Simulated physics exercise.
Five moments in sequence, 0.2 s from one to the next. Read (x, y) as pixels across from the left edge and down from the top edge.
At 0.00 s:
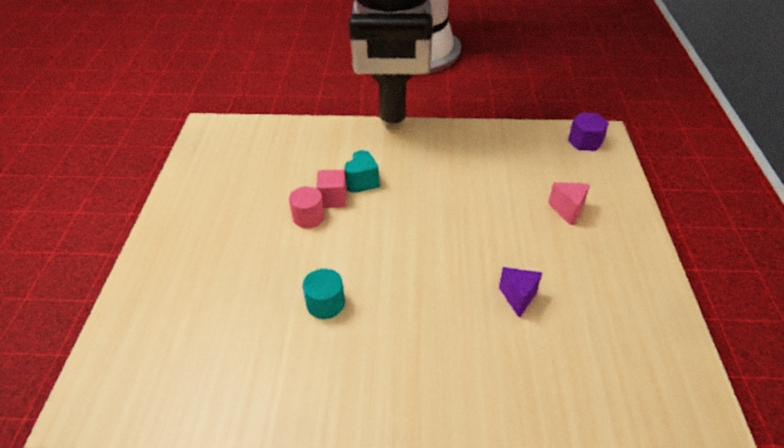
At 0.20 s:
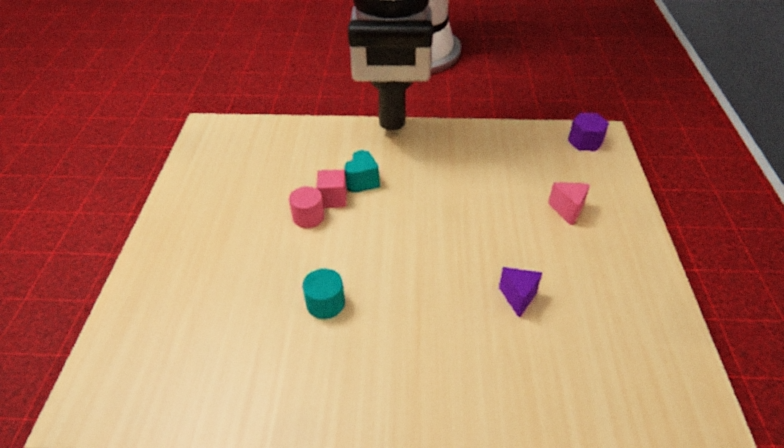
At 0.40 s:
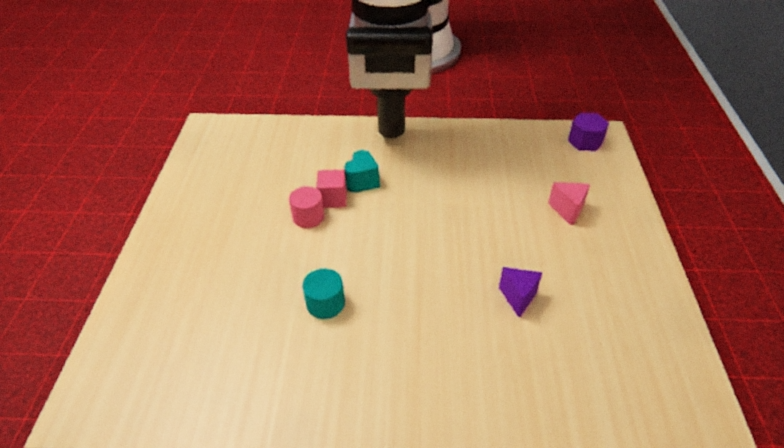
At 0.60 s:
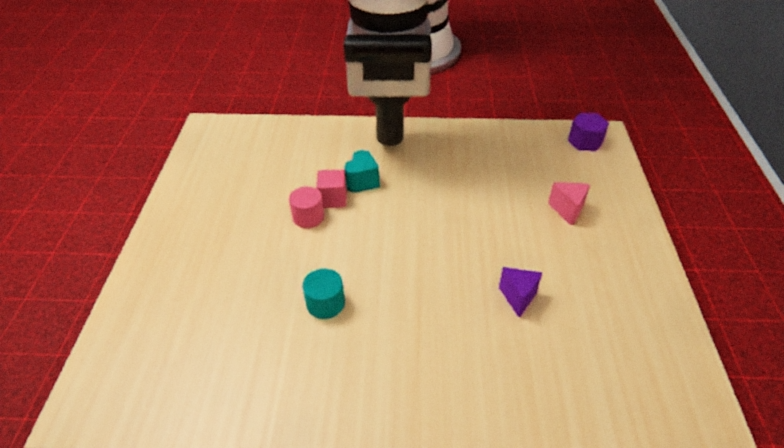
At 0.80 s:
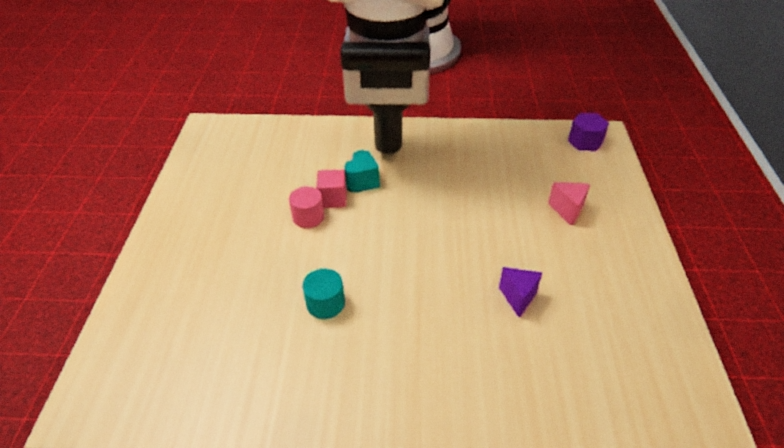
On a pale wooden board over a red floor, a robot arm's dark rod moved slowly a short way forward from the back edge, nearing the turquoise heart block, while the scattered blocks stayed still.
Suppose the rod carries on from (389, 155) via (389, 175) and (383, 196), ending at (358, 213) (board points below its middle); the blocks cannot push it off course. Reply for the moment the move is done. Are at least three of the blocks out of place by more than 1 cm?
Short answer: No.
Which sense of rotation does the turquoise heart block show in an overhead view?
Clockwise rotation.
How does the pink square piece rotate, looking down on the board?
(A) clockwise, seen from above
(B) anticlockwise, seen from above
The correct letter is B.
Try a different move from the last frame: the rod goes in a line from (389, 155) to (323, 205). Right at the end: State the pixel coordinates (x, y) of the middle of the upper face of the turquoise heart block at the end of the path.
For the centre of its top, I'd go with (352, 192).
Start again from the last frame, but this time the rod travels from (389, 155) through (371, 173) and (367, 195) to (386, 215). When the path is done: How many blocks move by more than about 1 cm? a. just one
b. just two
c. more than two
c.
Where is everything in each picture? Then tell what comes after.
In the first frame, rod tip at (393, 116); block tops, pink circle at (305, 197); pink square piece at (331, 178); turquoise heart block at (361, 162).
In the second frame, rod at (392, 123); blocks unchanged.
In the third frame, rod at (391, 130); blocks unchanged.
In the fourth frame, rod at (390, 138); blocks unchanged.
In the fifth frame, rod at (388, 146); pink circle at (305, 197); pink square piece at (331, 178); turquoise heart block at (361, 162).
The first path, step by step. One third of the way, rod at (389, 166); nothing pushed yet.
Two thirds of the way, rod at (382, 187); pink square piece at (326, 177), turned 20° anticlockwise; turquoise heart block at (356, 168), turned 55° clockwise.
At the end, rod at (358, 204); pink circle in place; pink square piece at (325, 177), turned 25° anticlockwise; turquoise heart block at (353, 169), turned 65° clockwise.
